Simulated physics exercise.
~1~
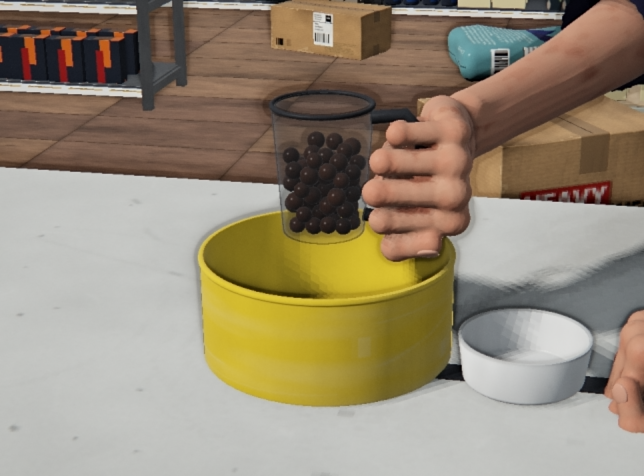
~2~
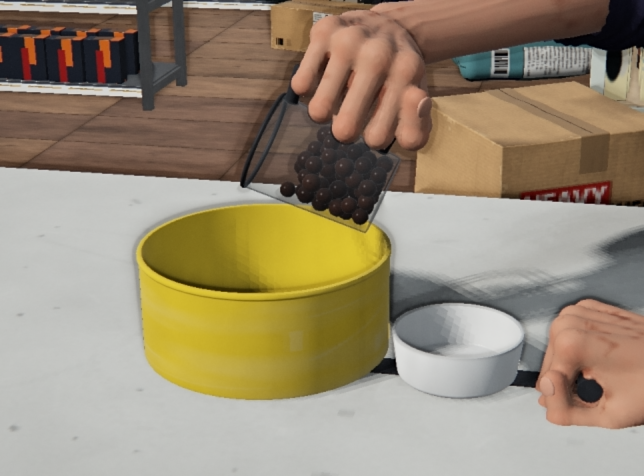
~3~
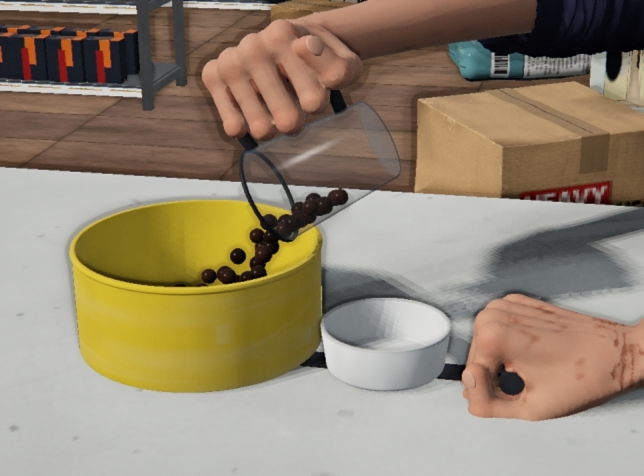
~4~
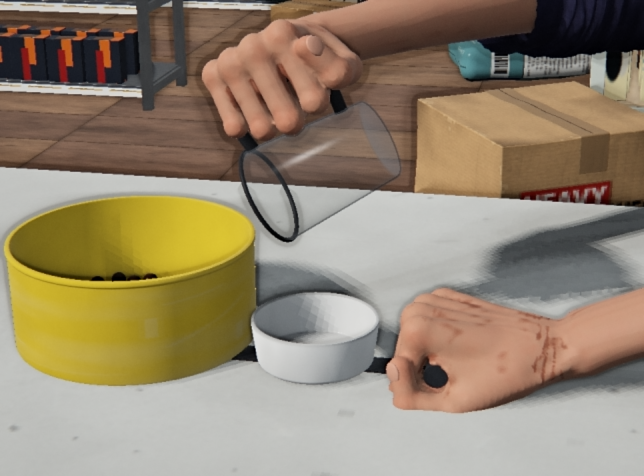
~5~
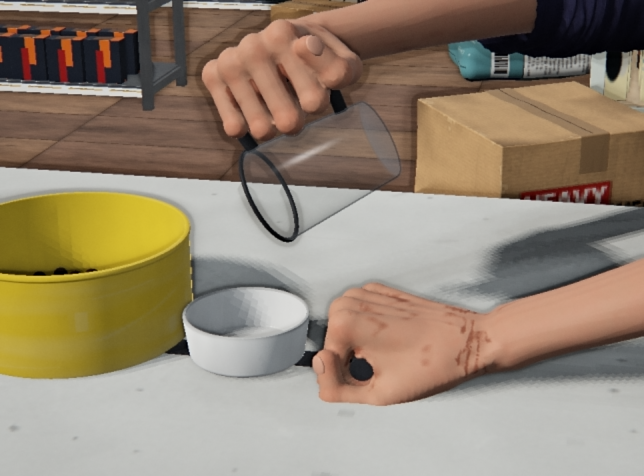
In a storeroom with a wooden floor, shelving and cardboard boxes behind, a pale tabletop is seen from slightly above. A yellow pot stands near the middle with a small white dish to its right, both on a dark strip, and one hand holds a clear cup of dark brown balls above the pot. Another hand at the right draws the strip steadily left while the cup tips over toward the left. The balls tumble into the yellow pot as it slides by. The emptied cup stays tilted, and the pot ends at the left edge holding the balls, the white dish empty.
